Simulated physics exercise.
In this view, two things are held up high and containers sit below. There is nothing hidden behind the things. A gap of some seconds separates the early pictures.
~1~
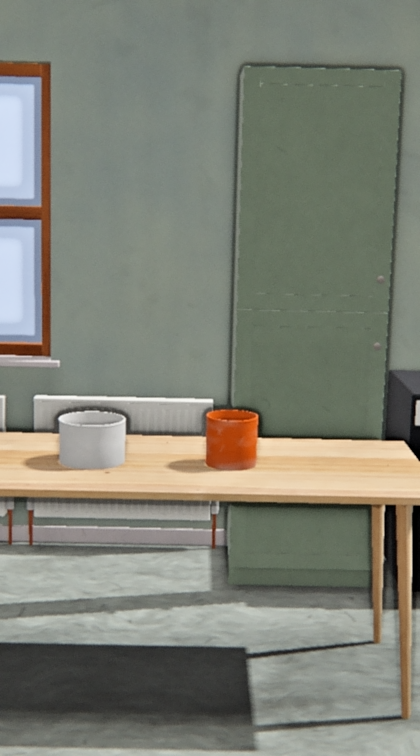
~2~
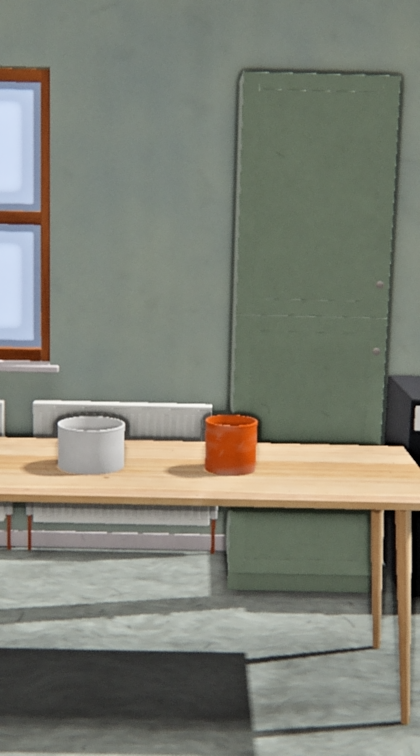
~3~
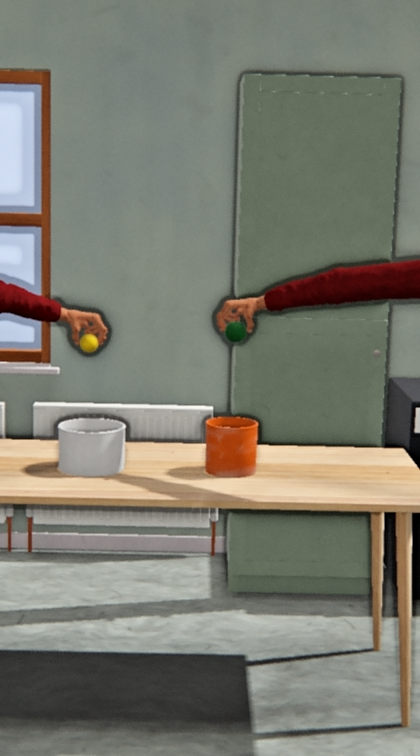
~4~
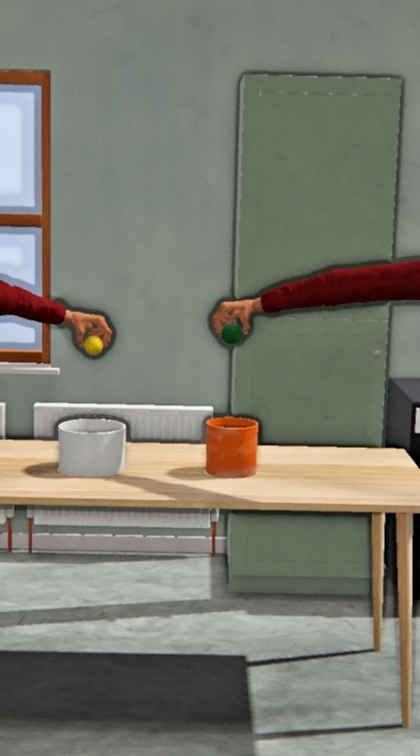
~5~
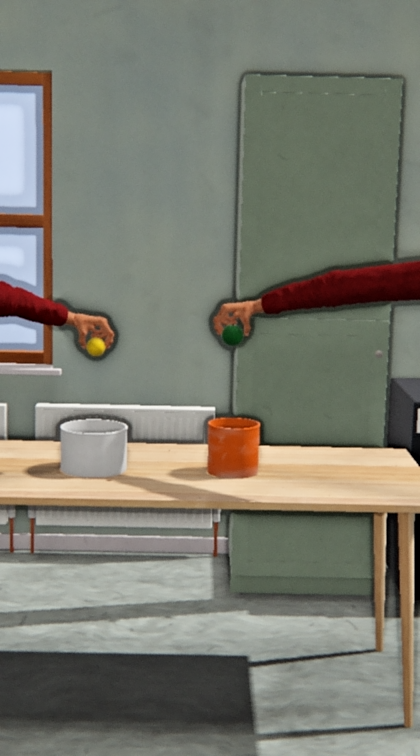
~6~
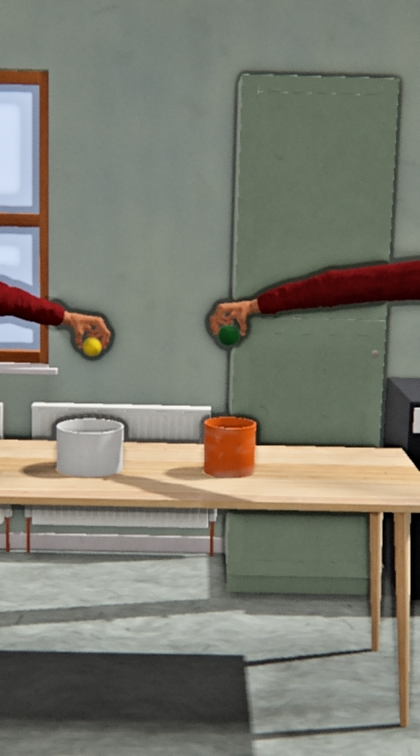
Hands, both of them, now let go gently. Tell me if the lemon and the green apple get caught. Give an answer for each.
Once both hands open, the lemon ends up in it while the green apple ends up in it.
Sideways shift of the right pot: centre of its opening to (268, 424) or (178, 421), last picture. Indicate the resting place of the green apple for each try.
It settles near (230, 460) and near (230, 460), respectively.
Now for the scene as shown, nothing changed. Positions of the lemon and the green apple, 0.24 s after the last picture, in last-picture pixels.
The first at (92, 407), the second at (227, 395).
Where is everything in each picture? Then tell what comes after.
In the first frame, left pot (92, 440).
In the second frame, right pot (231, 445).
In the third frame, still on the way; lemon (89, 343); left pot (92, 447).
In the fourth frame, still on the way; green apple (232, 334); right pot (232, 448).
In the fifth frame, still on the way; lemon (96, 347); left pot (94, 448).
In the sixth frame, in place, still held; lemon (92, 347); green apple (229, 335); right pot (230, 447).
Then, 0.16 s later than the last frame, lemon shifted about its own width near (92, 368); green apple shifted about its own width near (228, 357).
Then, 0.24 s later than the last frame, lemon dropping near (92, 407); green apple dropping near (227, 395).
Then, 0.32 s later than the last frame, lemon fallen near (91, 458); green apple dropping near (226, 451).
When it is over, the lemon drops into the container, near (91, 458); the green apple drops into the container, near (225, 459).
